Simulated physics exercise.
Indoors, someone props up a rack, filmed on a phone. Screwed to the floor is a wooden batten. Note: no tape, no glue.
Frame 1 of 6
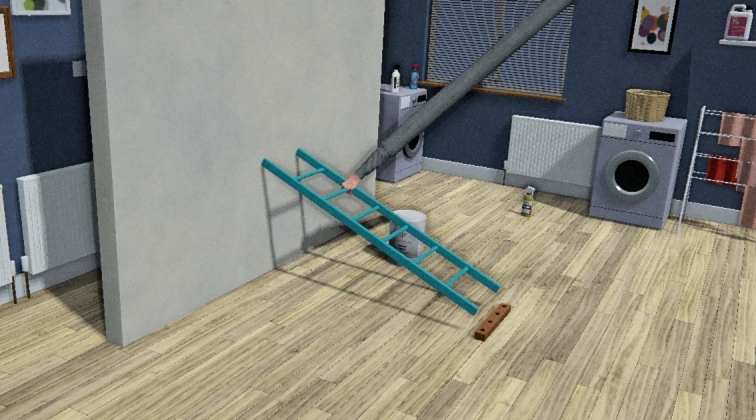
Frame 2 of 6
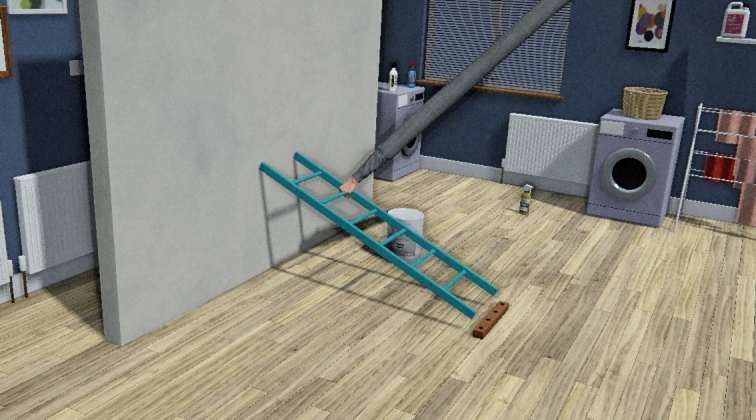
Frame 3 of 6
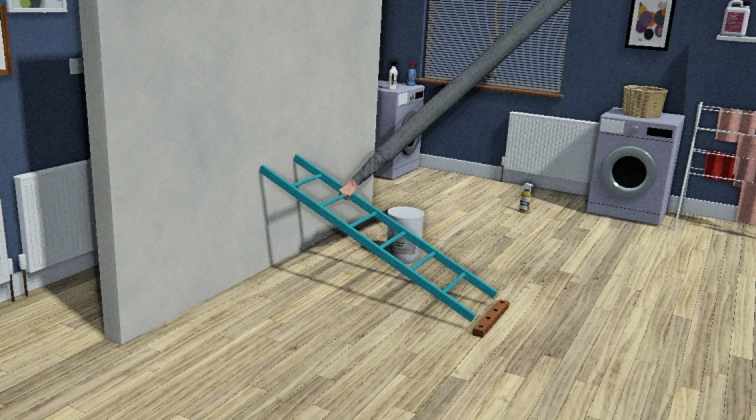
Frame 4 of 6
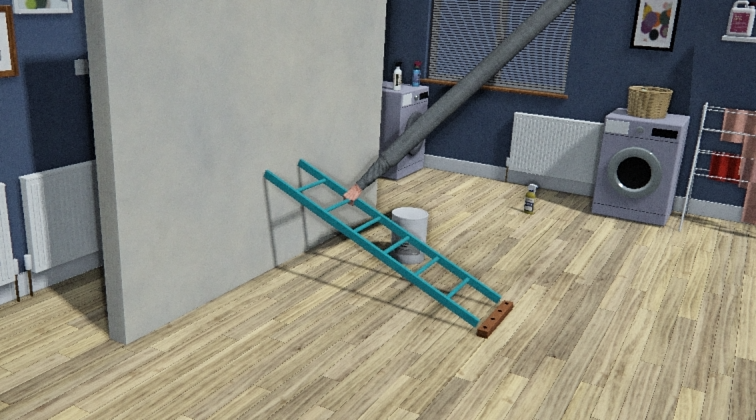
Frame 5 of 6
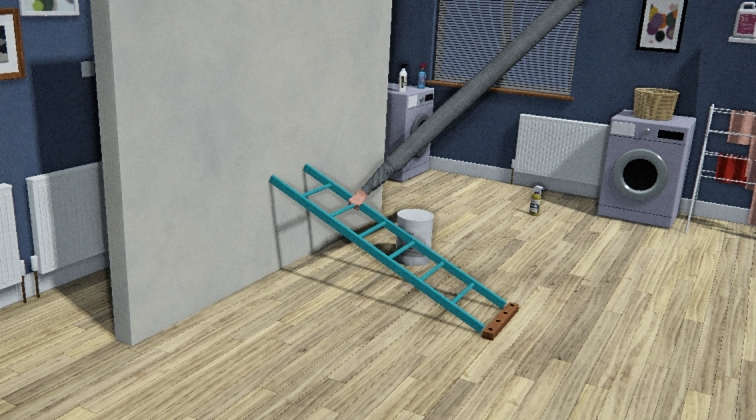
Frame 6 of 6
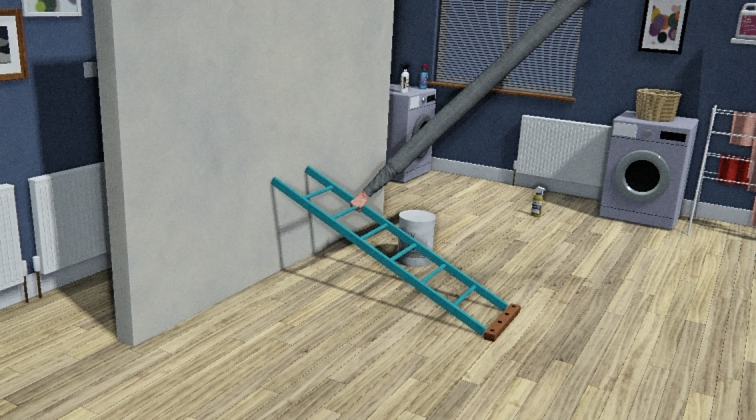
A turquoise ladder held by a long grey arm slides slightly down against a wall.
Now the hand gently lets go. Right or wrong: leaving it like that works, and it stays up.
Right.
Then, 0.10 s past the last view, turquoise rack moving near (388, 244).
Then, 0.22 s past the last view, turquoise rack at rest near (388, 244).
Finally, the turquoise rack remains leaning, near (388, 244); nothing else stirs.
